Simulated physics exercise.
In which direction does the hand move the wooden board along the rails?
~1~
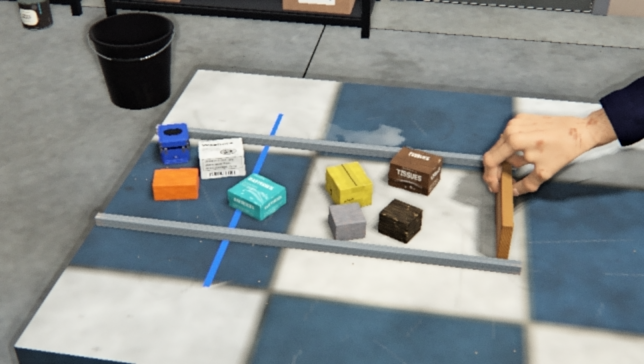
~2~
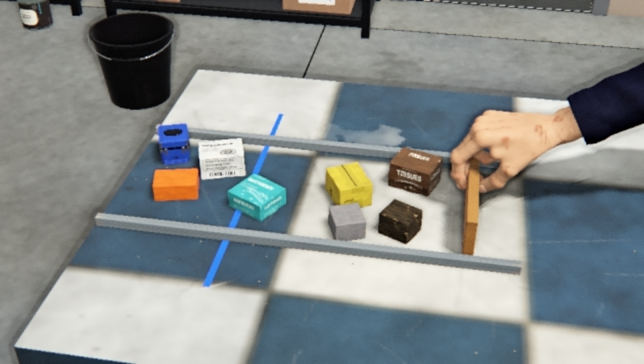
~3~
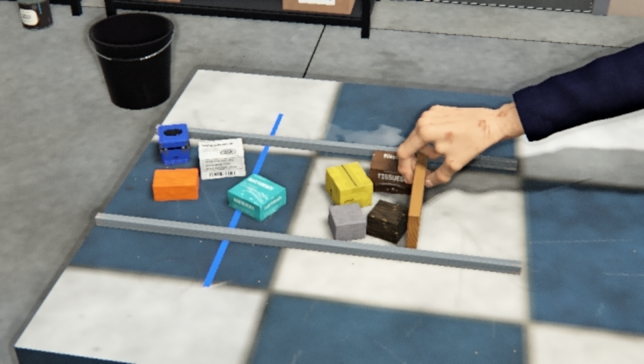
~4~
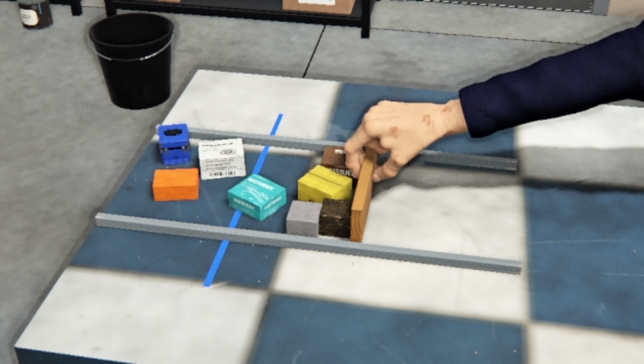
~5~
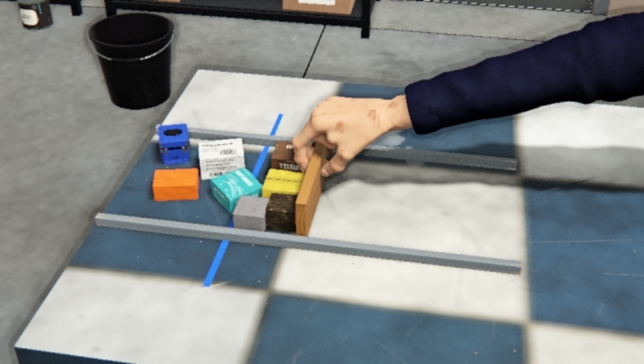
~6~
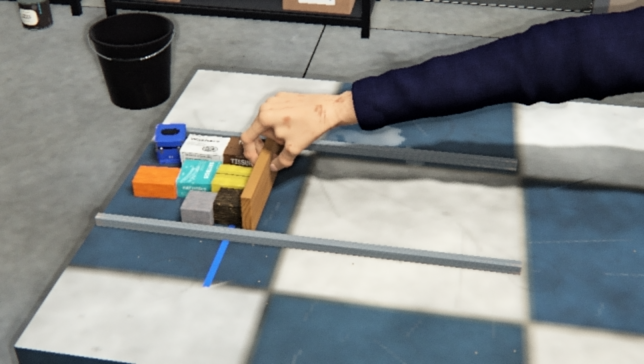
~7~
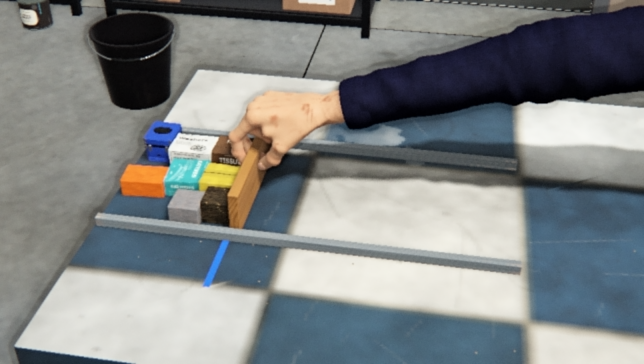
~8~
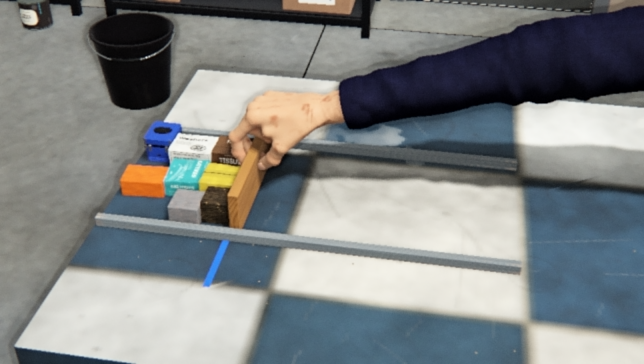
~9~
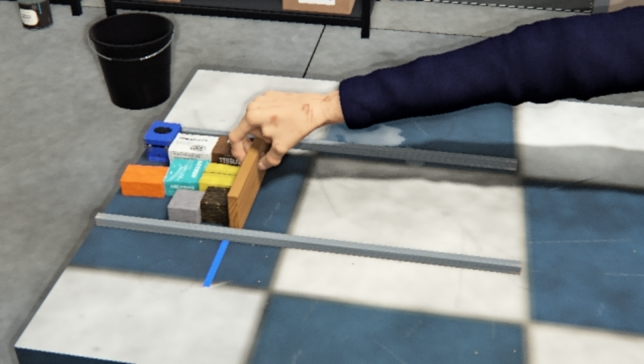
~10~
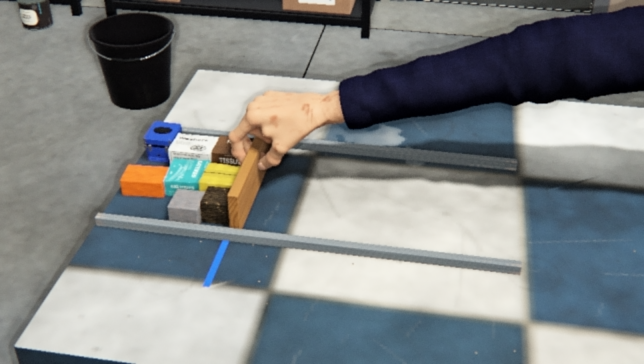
The hand moves the wooden board to the left, as the viewer sees it.
